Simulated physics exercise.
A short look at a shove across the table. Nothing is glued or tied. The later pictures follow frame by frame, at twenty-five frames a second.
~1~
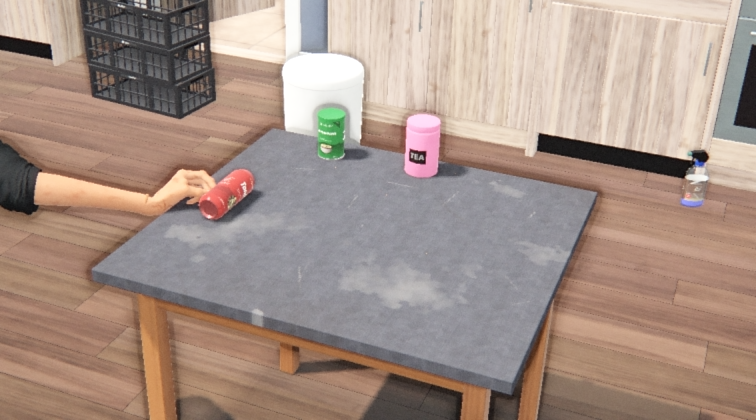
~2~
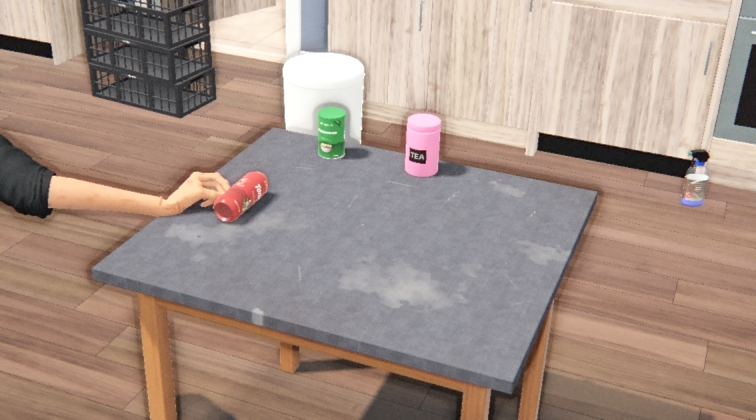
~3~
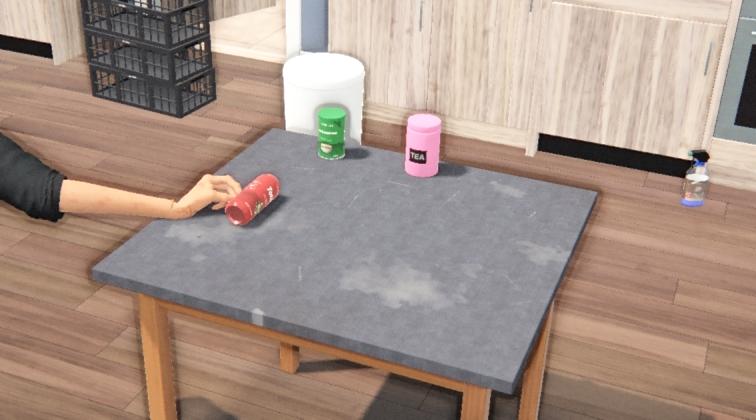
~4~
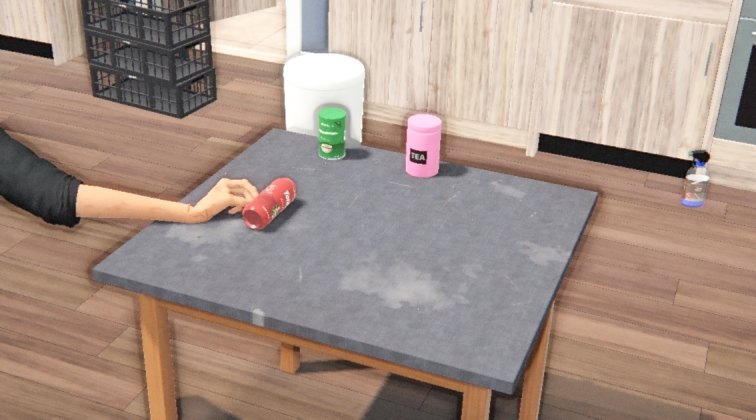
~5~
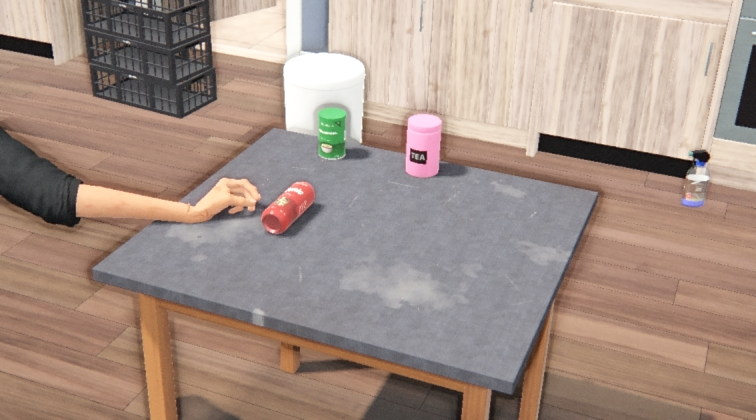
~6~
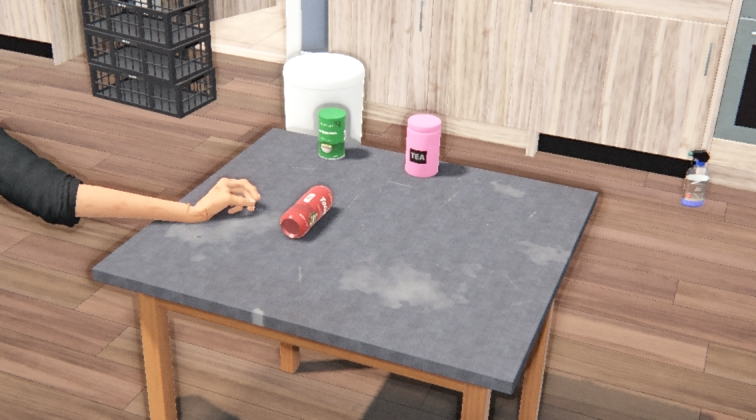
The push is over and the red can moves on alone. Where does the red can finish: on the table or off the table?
The red can falls off the table.
Then, 0.30 s on from there, red can shifted well along near (442, 242).
Then, 0.80 s on from there, red can now off the table.
In the end, off the table, red can.
